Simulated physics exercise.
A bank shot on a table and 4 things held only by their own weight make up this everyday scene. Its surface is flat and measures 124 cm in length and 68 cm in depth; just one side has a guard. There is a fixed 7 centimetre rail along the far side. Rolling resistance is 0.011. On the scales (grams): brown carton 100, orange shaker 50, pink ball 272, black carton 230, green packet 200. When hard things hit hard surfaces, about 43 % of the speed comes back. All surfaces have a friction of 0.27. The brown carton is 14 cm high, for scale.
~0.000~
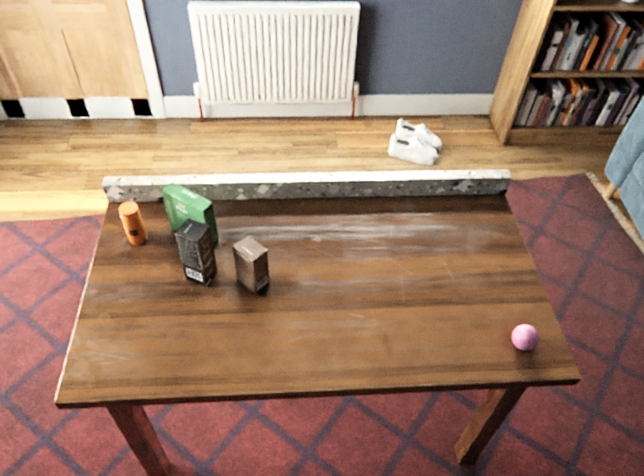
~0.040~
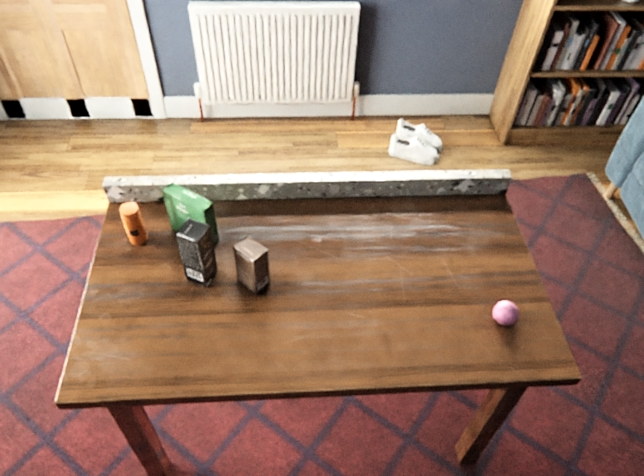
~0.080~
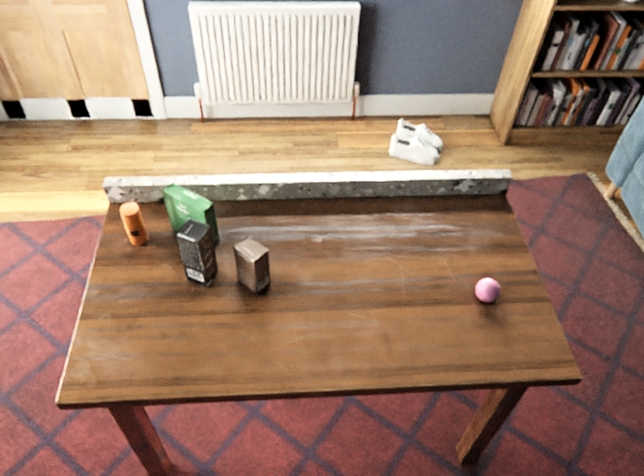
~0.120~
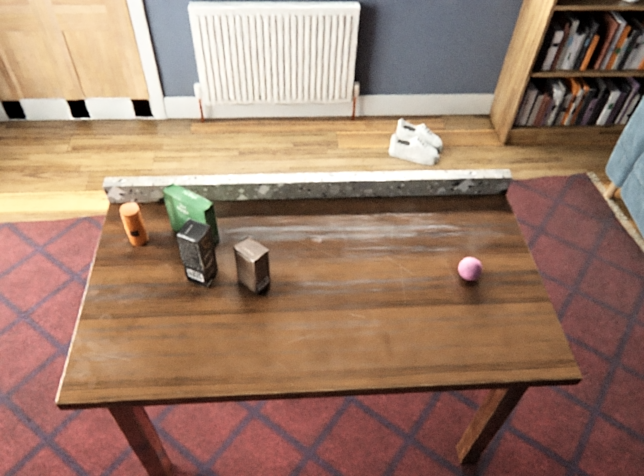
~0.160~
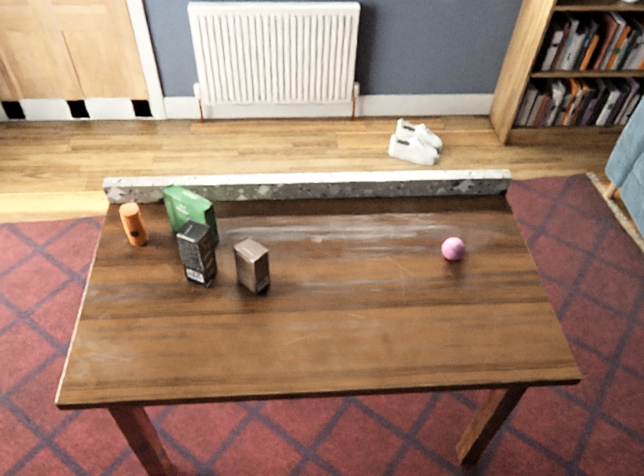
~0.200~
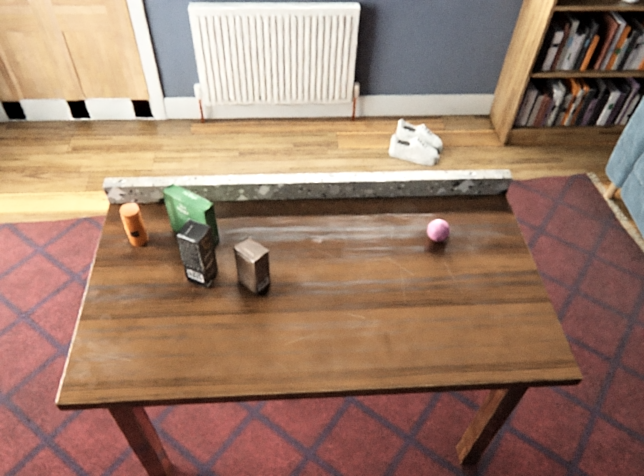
A pink ball rolls away and leftward across the wooden table, toward its back edge.
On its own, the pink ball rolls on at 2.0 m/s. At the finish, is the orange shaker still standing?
Yes.
After 0.60 s, pink ball near (363, 241).
After 1.40 s, pink ball near (221, 332).
After 2.20 s, things are still on the move.
By the end (2.5 s), all 4 in place, give or take 4 cm. Seen from the same camera at the end, orange shaker near (134, 225).
